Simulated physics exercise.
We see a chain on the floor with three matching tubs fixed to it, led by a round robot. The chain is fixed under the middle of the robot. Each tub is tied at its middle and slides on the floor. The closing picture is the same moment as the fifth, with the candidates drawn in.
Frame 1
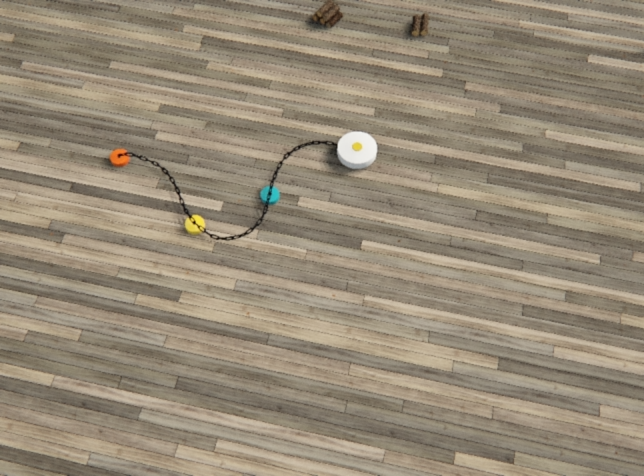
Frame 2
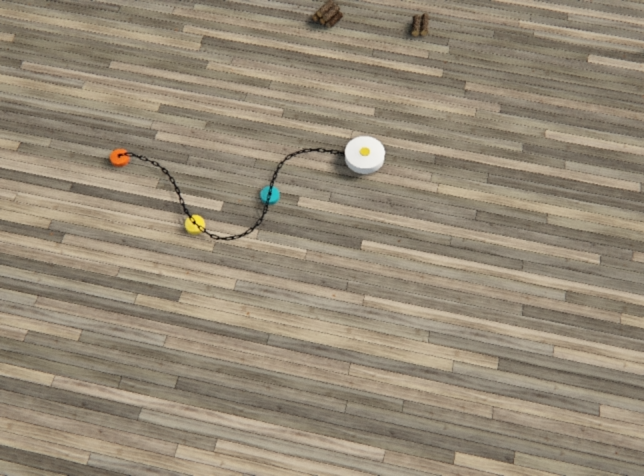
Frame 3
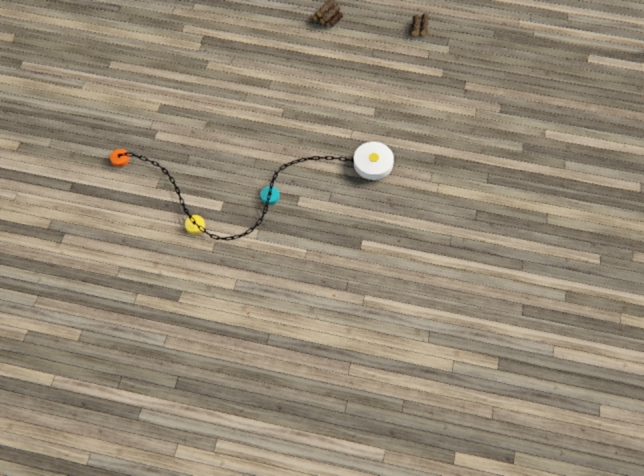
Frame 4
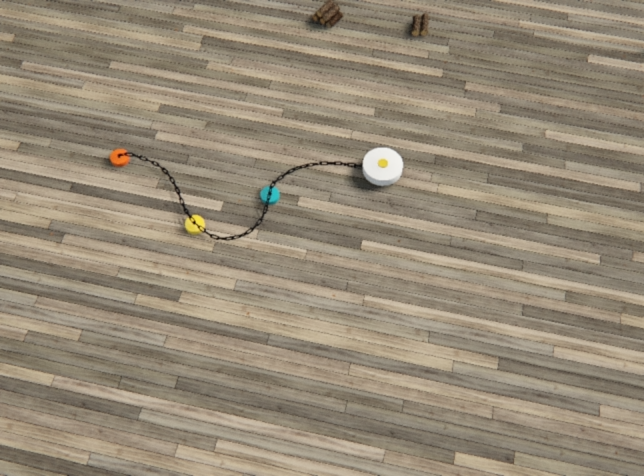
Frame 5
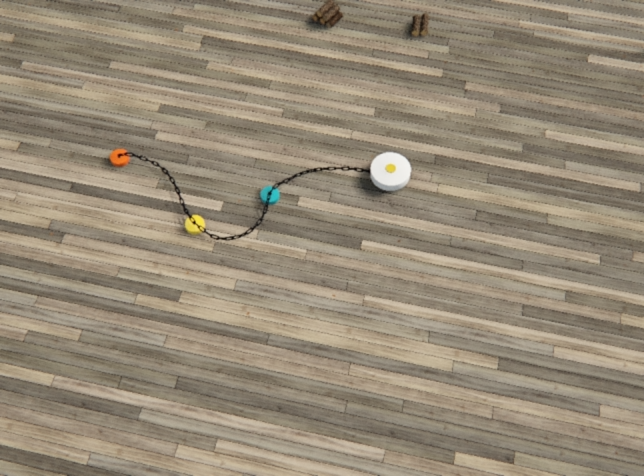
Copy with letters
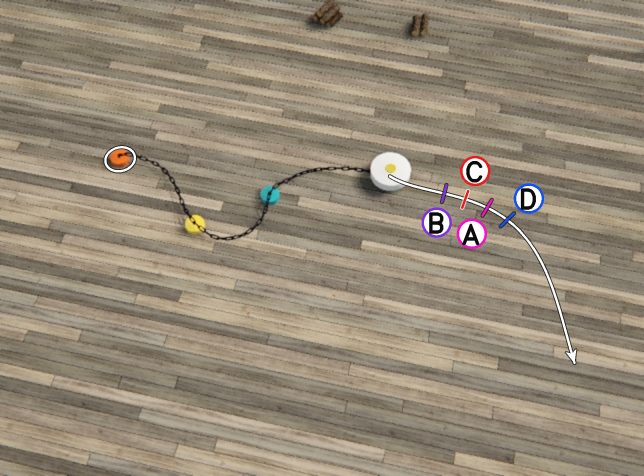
White round robot sliding slowly right and slightly downward, straightening the dark chain behind it while turquoise, yellow and orange tubs stay still.
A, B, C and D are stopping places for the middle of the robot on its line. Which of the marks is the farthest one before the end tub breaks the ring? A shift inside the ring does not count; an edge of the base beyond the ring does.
C.
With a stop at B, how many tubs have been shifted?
Two.
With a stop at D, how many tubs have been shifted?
Three.
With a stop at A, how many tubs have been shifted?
By then, three.
On the copy, A at (487, 208); B at (444, 194); C at (465, 199); D at (507, 220); the ring at (120, 159); the route from (390, 176) via (522, 233) to (575, 363).
On C. First, robot (416, 183); orange tub (120, 157); yellow tub (195, 224); turquoise tub (283, 196).
Then, robot (444, 189); orange tub (120, 157); yellow tub (204, 219); turquoise tub (310, 198).
Finally, robot (466, 195); orange tub (121, 158); yellow tub (225, 209); turquoise tub (332, 200); the ringed tub at the far end is still in its ring.
By contrast, A drags the last tub to (131, 163); B is safe but short; D drags the last tub to (147, 168).
